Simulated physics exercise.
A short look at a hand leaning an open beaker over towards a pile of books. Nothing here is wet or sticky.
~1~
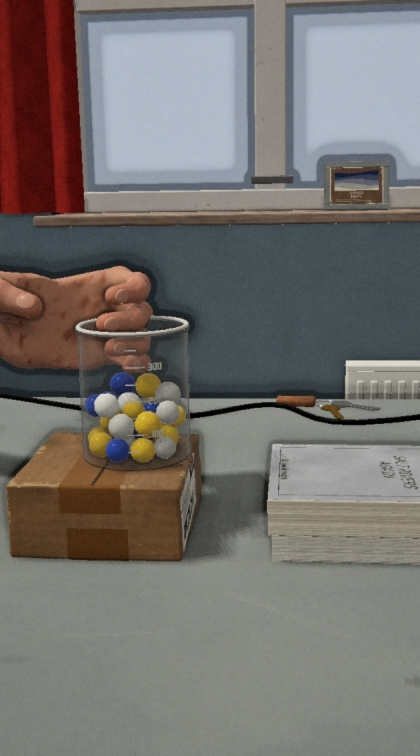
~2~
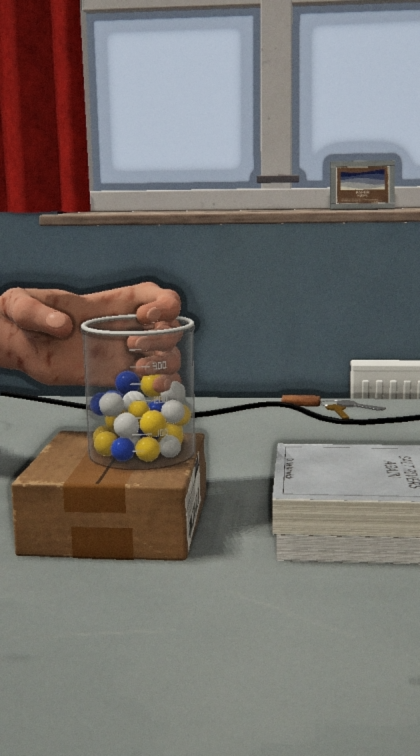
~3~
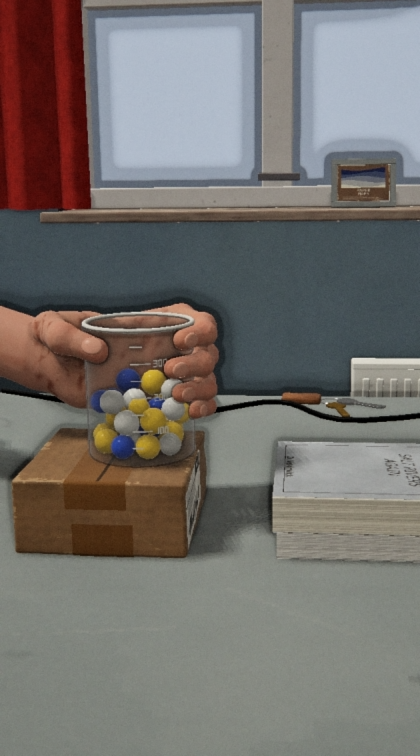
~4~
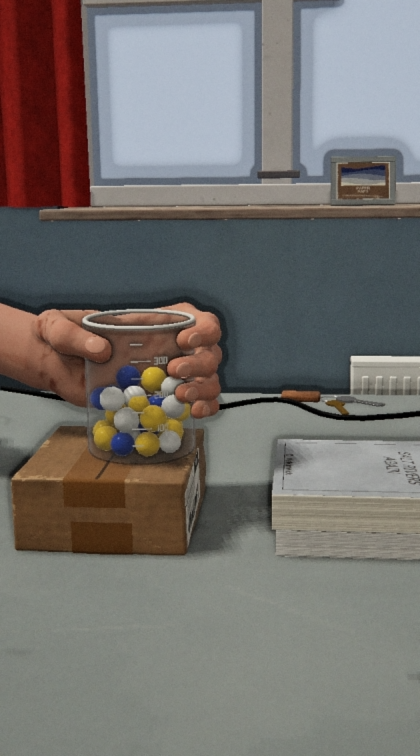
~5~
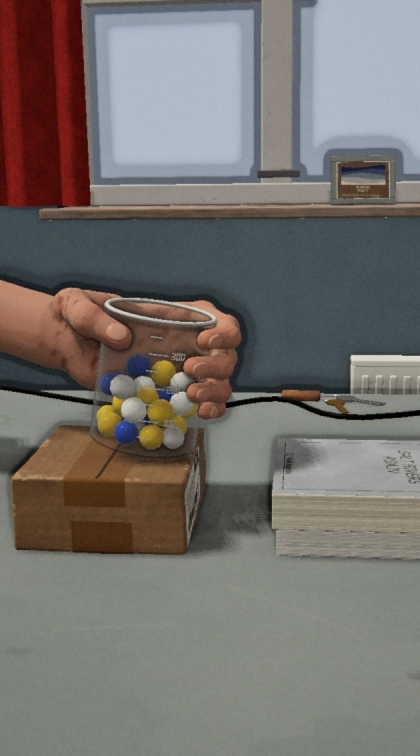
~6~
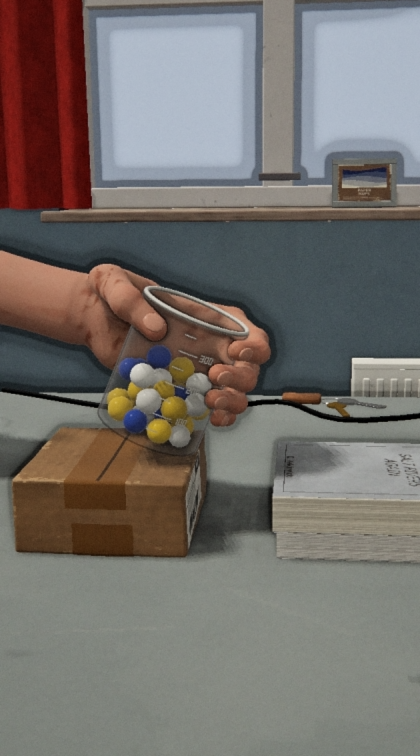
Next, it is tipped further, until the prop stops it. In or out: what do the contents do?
The filling spills over the rim.
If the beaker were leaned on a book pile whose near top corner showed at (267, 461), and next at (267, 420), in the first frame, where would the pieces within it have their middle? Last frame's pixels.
One: (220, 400). Two: (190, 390).
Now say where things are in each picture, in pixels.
Beaker at (135, 390), half full of glass marbles; book pile at (359, 487), its top below the beaker's foot, in the first picture.
Beaker at (140, 389), upright; rim at (191, 325); top of the contents at (128, 383), in the second picture.
Beaker at (140, 387), upright; rim at (191, 322); book pile at (364, 485), in the third picture.
Beaker at (141, 384), upright; rim at (192, 320); top of the contents at (128, 378), in the fourth picture.
Beaker at (152, 376), leaning 10°; rim at (214, 321); book pile at (364, 482), in the fifth picture.
Beaker at (172, 371), leaning 23°; rim at (247, 332); book pile at (364, 485), its top below the beaker's foot, in the sixth picture.
Then, 0.39 s past the last view, the beaker leans 53°; everything is still inside.
Then, 0.81 s past the last view, the beaker leans 84°; everything is still inside.
Then, 1.30 s past the last view, the beaker rests on the book pile at 98°; about a third of the glass marbles out of it.
Finally, the beaker rests on the book pile at 98°; most of the glass marbles out of it.
